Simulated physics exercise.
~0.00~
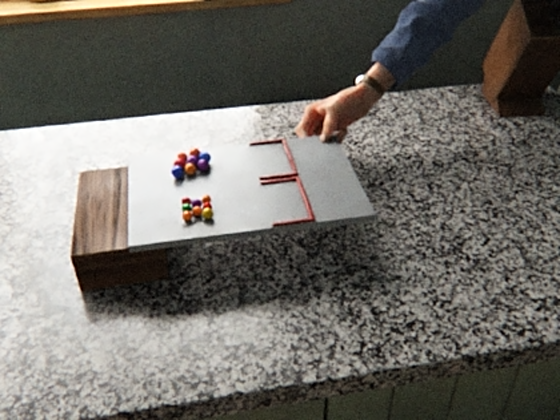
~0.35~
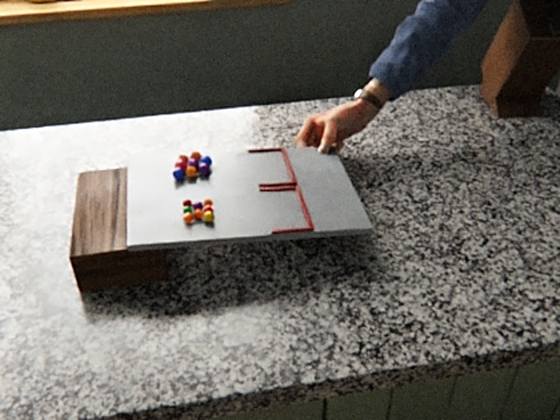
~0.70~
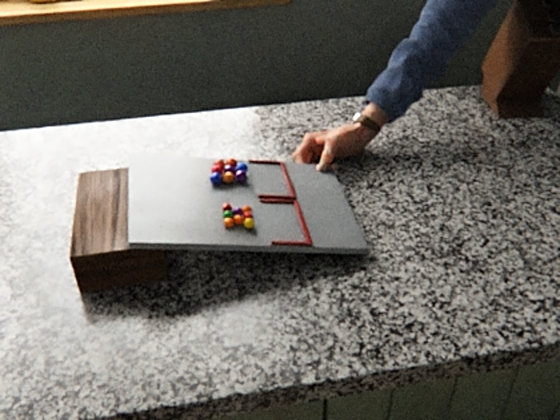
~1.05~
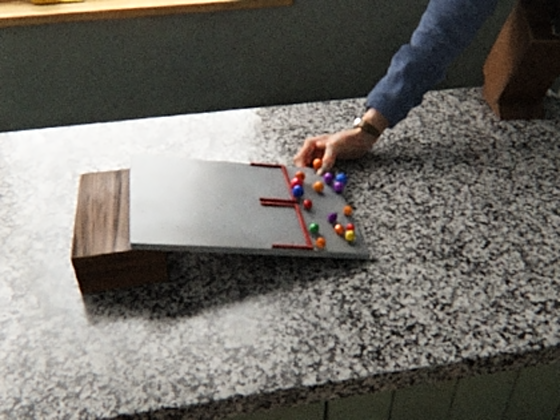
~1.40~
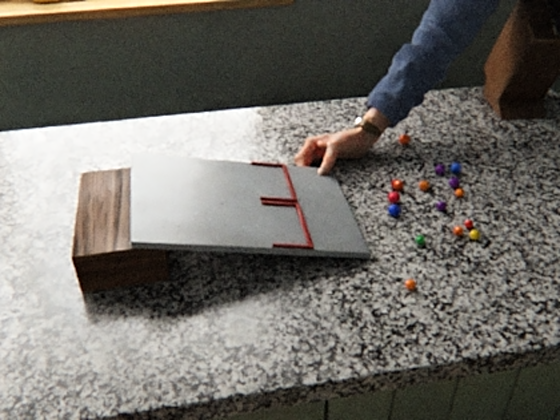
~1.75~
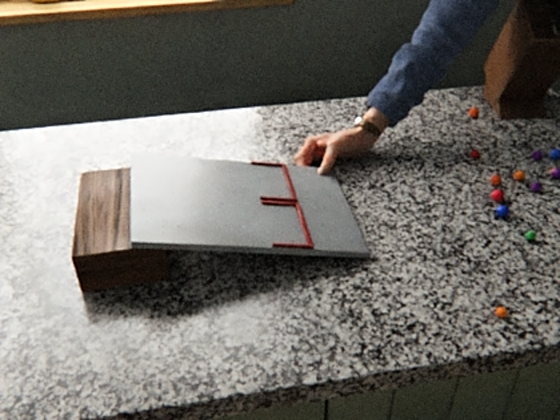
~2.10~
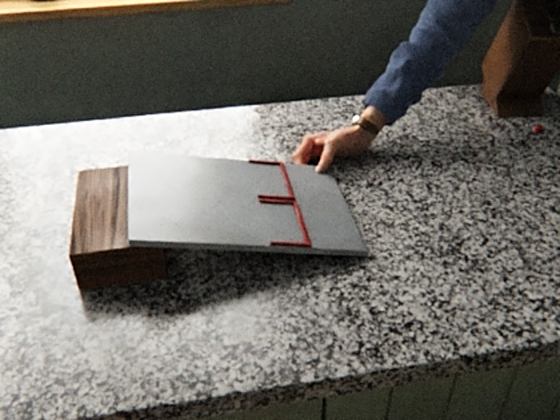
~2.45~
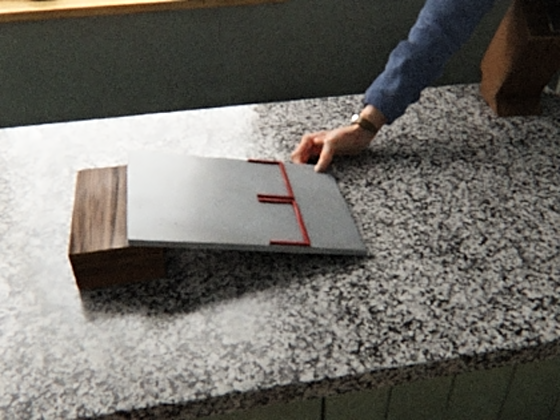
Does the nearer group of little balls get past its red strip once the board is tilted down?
Yes, the nearer group gets past its red strip and rolls off the board onto the counter, as does the farther group.
